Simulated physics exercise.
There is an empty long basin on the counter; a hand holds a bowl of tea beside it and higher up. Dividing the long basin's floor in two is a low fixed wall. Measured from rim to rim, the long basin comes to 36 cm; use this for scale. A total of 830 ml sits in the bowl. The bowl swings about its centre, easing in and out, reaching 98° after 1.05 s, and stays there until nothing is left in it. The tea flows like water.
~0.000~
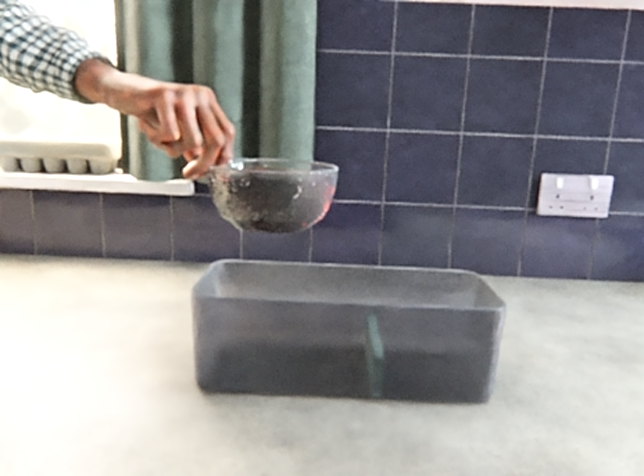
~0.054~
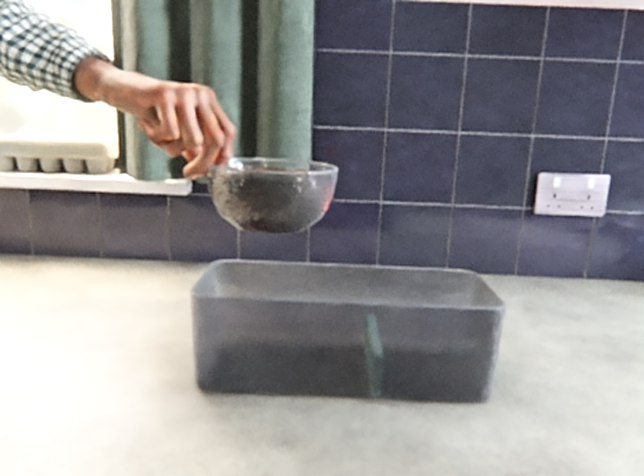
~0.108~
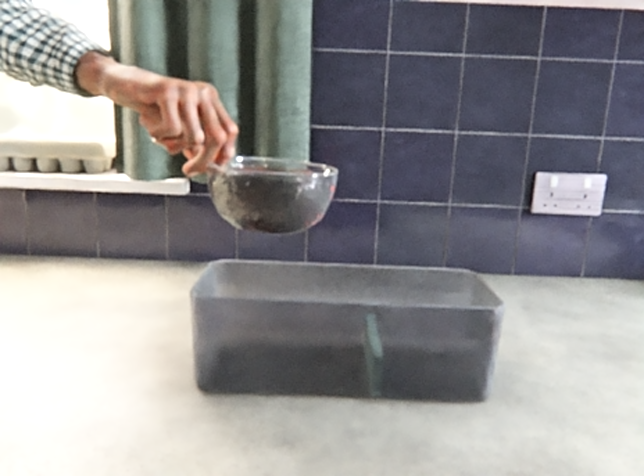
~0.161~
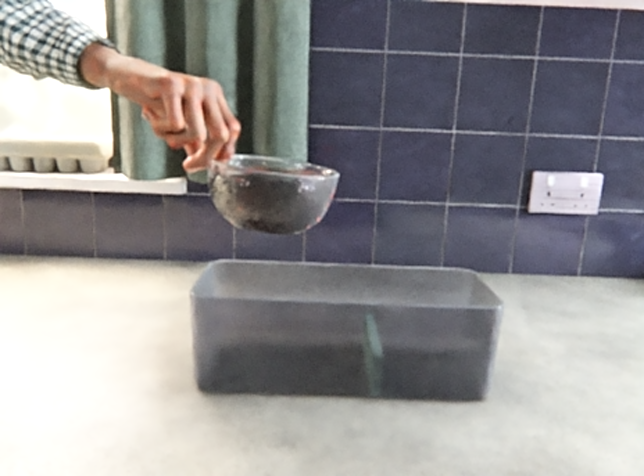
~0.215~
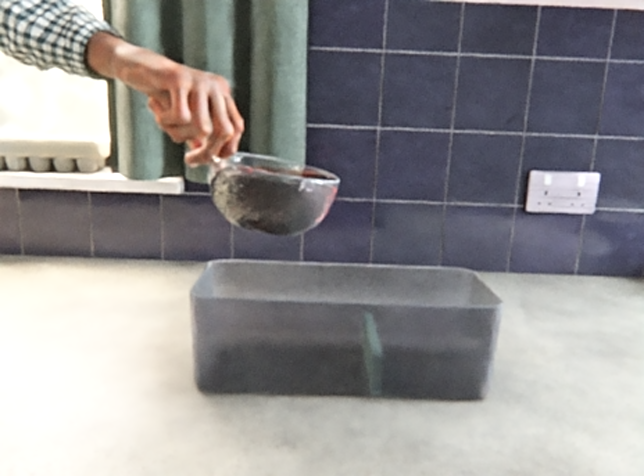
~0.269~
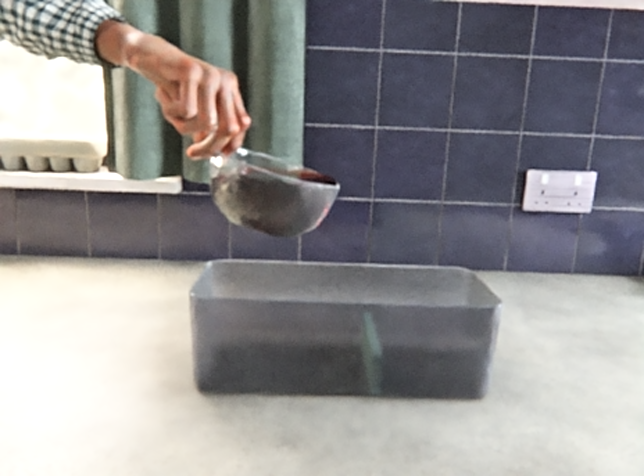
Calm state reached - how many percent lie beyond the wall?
54 percent, roughly.
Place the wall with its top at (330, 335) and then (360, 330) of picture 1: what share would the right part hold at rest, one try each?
Respectively close to 90 and 70 %.
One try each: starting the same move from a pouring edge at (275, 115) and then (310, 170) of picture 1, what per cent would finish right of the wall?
5 and 10 %.
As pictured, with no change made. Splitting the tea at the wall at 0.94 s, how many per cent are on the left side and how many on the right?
About 36 % left, 54 % right.
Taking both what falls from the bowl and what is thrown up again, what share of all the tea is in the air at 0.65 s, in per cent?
Roughly 30 %.
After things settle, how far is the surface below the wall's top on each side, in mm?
I'd say some 36 mm on the left and some 24 mm on the right.
By 0.65 s the tilt is 67° and 42 per cent is still to pour, 6 is left of the wall and 22 right of it.
By 0.94 s the tilt is 95° and 5 per cent is still to pour, 37 is left of the wall and 54 right of it.
By 1.23 s the tilt is 98° and 0 per cent is still to pour, 46 is left of the wall and 54 right of it.
By 1.55 s the tilt is 98° and 0 per cent is still to pour, 46 is left of the wall and 54 right of it.
At rest 46 per cent lies left of the wall, 54 right of it and 0 outside.
